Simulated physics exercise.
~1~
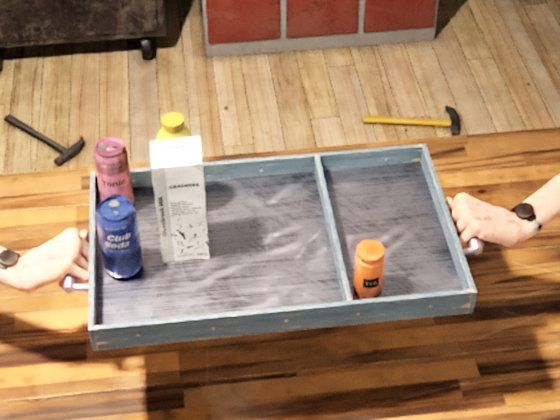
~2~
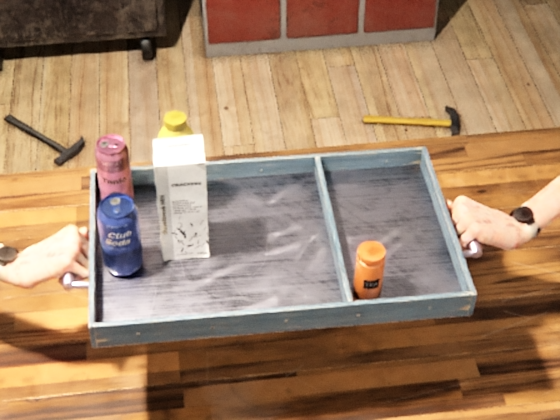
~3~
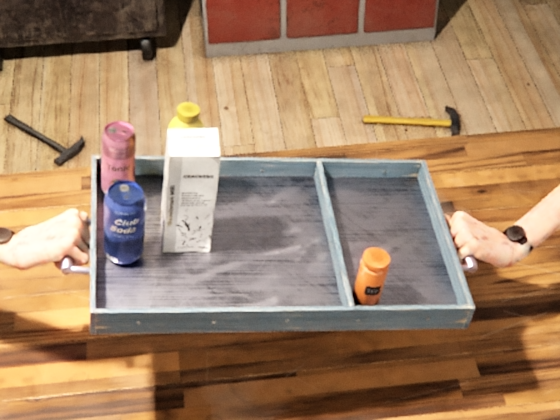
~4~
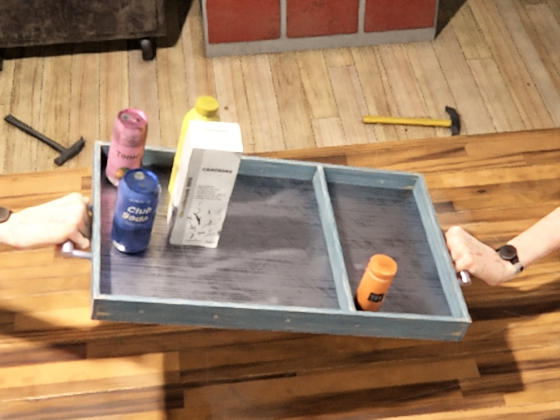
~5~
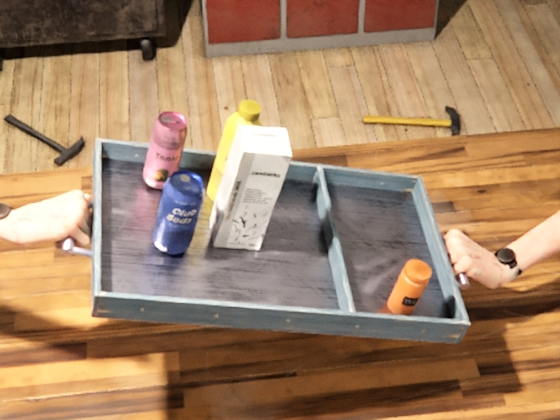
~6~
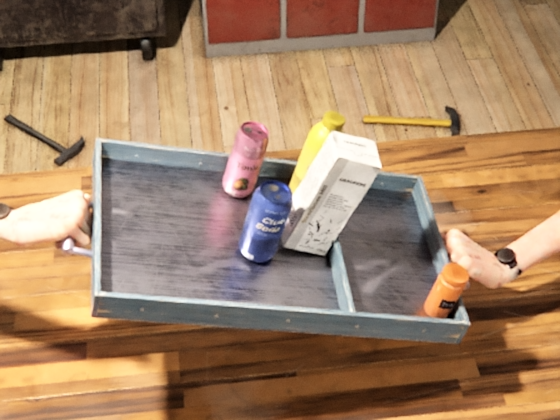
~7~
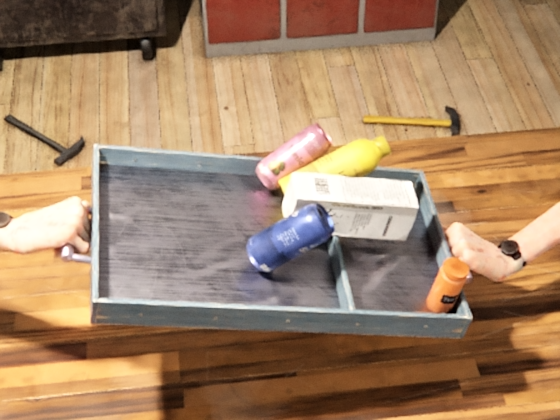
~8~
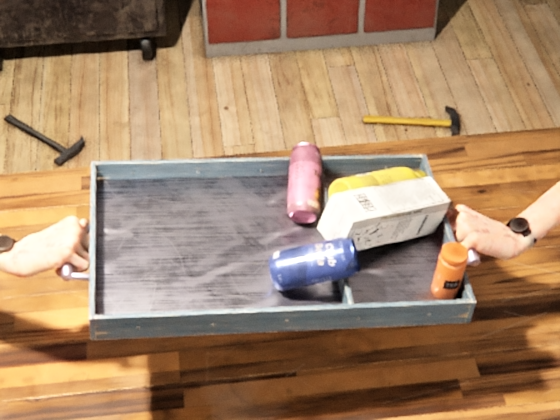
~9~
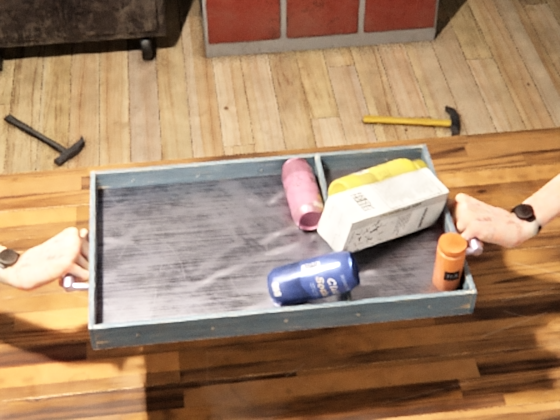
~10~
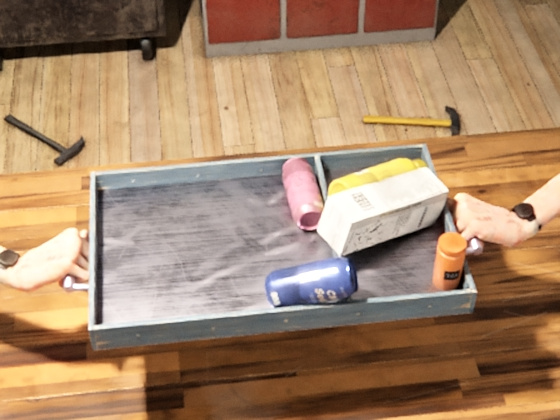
Hands tipping a tray right-side down, its cans, bottle and carton sliding right and toppling, orange shaker upright as it levels.
